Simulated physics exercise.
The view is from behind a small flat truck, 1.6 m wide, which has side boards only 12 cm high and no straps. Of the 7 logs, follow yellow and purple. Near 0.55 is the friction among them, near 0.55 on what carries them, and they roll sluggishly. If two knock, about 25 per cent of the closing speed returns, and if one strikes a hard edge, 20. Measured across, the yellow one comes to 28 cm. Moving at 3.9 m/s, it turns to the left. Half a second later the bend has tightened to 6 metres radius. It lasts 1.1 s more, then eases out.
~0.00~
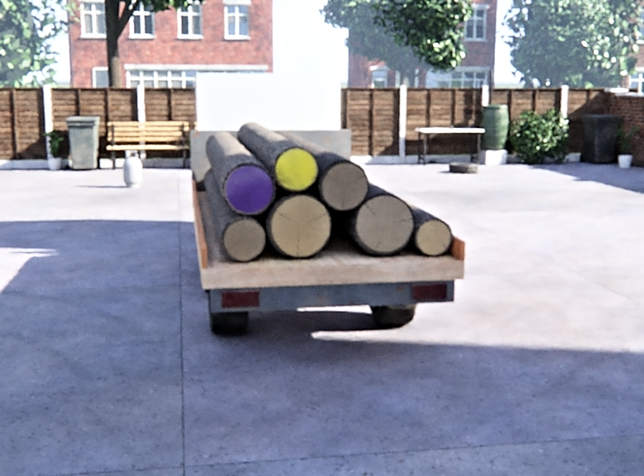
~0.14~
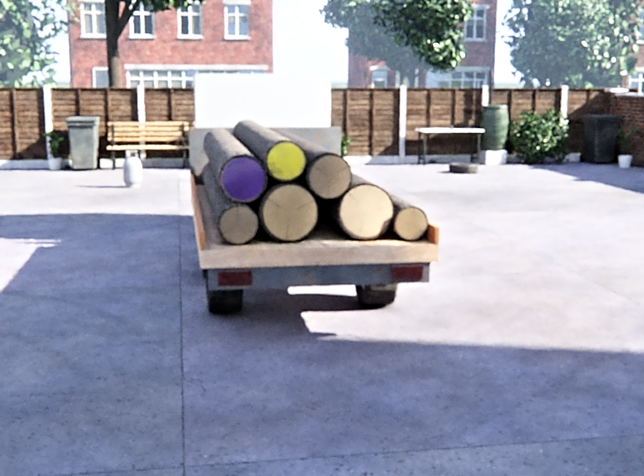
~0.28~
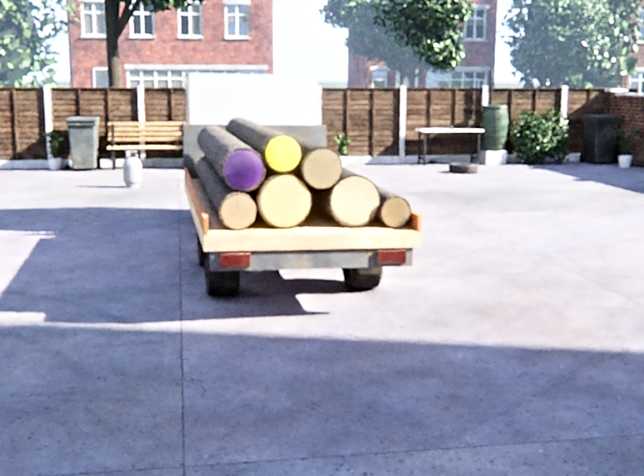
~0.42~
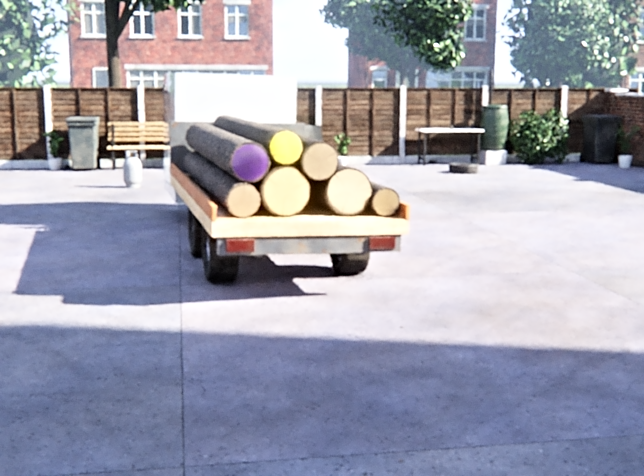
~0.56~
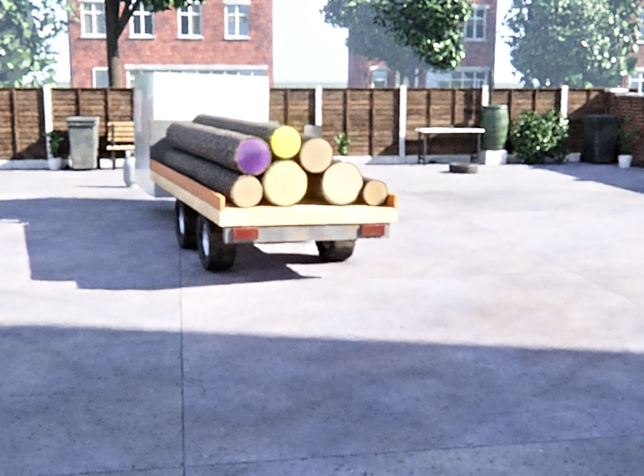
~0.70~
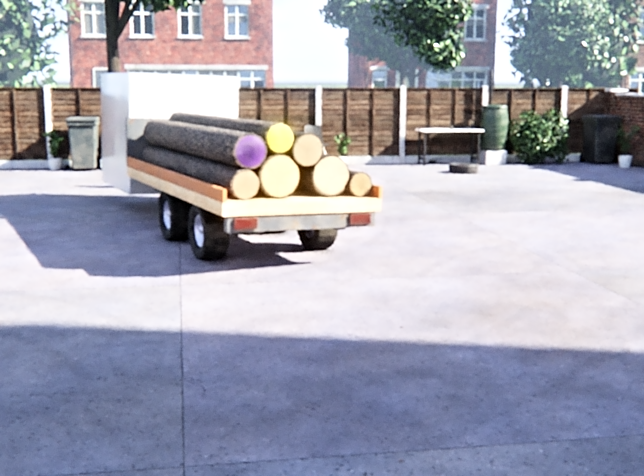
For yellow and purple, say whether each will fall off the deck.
Yellow log will not; purple will not.
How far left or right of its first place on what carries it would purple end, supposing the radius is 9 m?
It would end up about 0 cm to the right.
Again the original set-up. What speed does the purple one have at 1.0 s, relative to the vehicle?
Roughly 0.0 m/s.
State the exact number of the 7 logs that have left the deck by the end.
Exactly 0.
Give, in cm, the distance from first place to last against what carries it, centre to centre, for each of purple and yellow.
The purple one shifts some 0 and the yellow one roughly 0.
By 1.0 s, yellow is up on others, 60 cm from the left edge; purple is up on others, 30 cm from the left edge; 0 of 7 are off.
Finally (2.1 s), yellow is up on others, 60 cm from the left edge; purple is up on others, 30 cm from the left edge; 0 of 7 are off.
